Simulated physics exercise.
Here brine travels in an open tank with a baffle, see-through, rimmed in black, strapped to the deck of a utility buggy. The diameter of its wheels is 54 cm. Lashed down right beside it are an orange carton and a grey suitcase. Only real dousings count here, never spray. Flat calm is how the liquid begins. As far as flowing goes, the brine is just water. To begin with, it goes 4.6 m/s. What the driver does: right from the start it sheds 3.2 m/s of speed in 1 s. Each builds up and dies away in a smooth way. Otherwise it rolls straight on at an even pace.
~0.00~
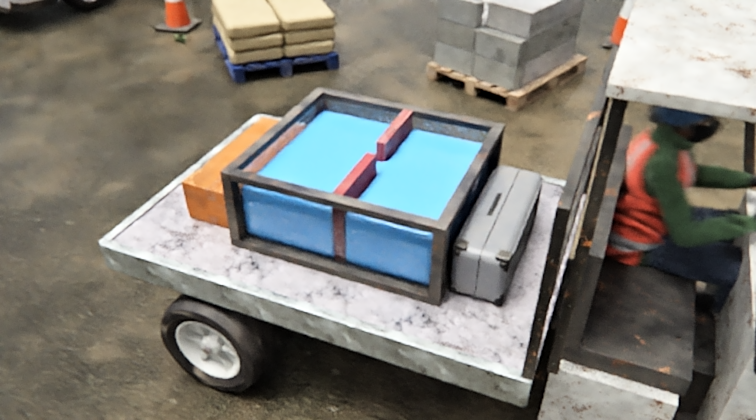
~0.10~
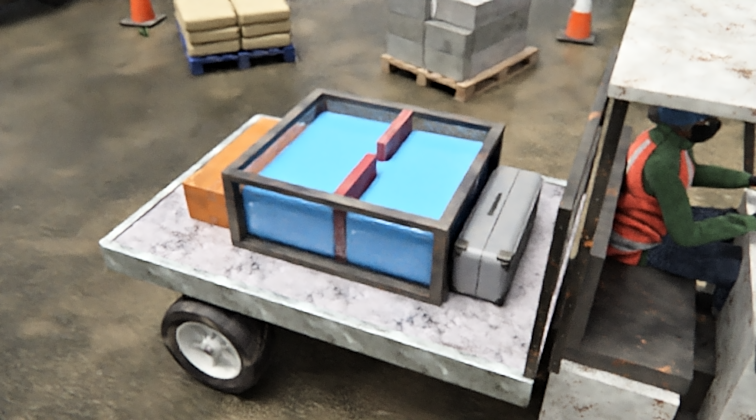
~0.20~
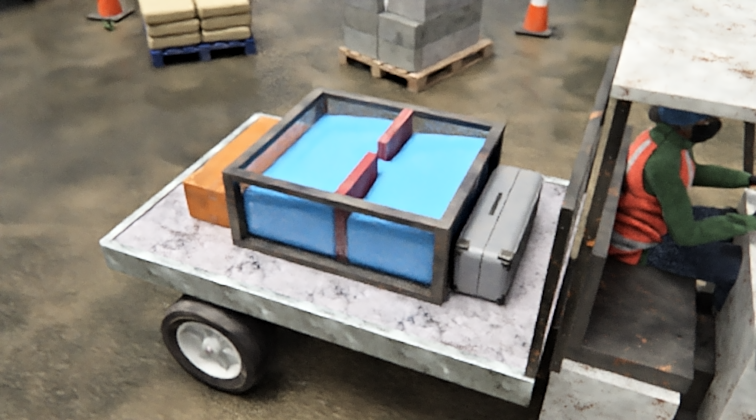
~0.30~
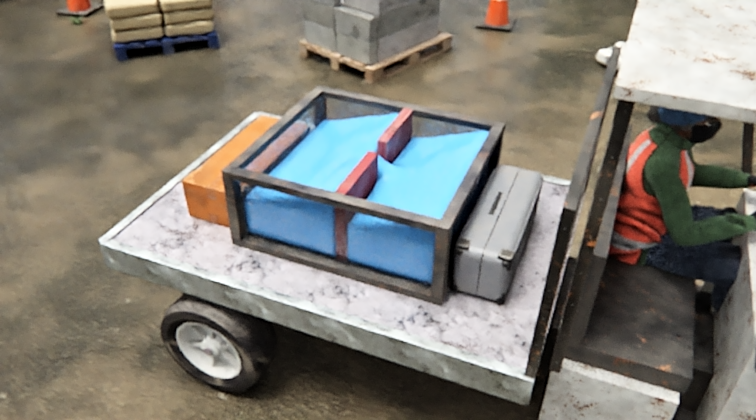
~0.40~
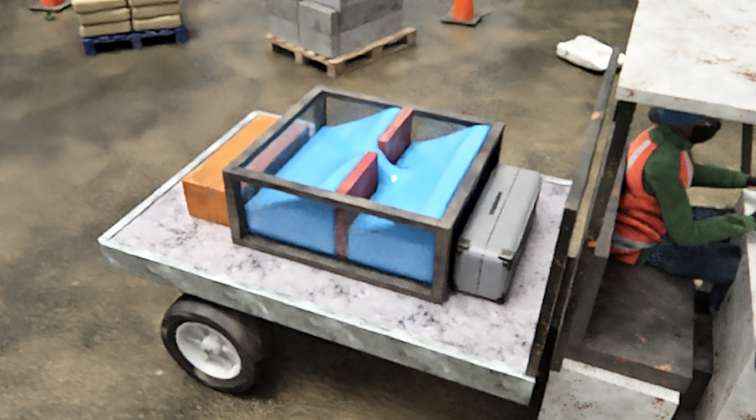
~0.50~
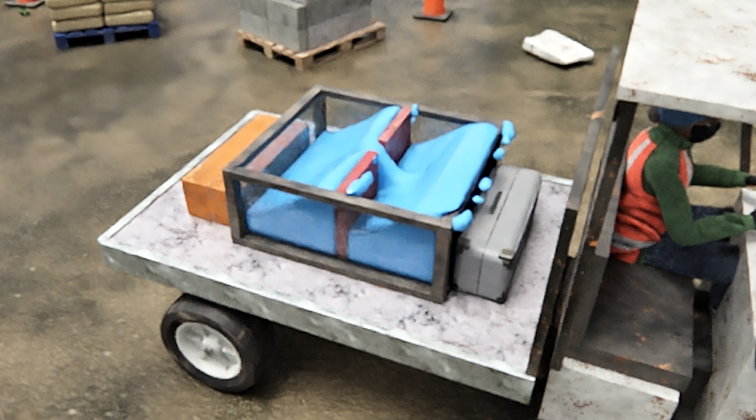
Driver in orange vest riding a flatbed as blue liquid in a baffled open tank tilts, climbing and splashing over the front rim.
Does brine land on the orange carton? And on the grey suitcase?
Note: Orange carton spared; grey suitcase hit.
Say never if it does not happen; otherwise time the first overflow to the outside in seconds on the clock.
Around 0.7 s.
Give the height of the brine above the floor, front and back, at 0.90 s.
Front 36 cm, back 14 cm.
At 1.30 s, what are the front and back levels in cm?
Height at the front is 28 cm; height at the back is 24 cm.
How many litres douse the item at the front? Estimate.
9 L.
Then, 0.90 s in, the surface is 37 cm up at the front and 15 cm at the back; 4 per cent is out, over the front.
Then, 1.30 s in, the surface is 29 cm up at the front and 25 cm at the back; 6 per cent is out, over the front.
Then, 1.80 s in, the surface is 29 cm up at the front and 22 cm at the back; 6 per cent is out, over the front.
Then, 3.98 s in, 6 per cent is out, over the front; the orange carton has caught nothing and the grey suitcase 9 litres.
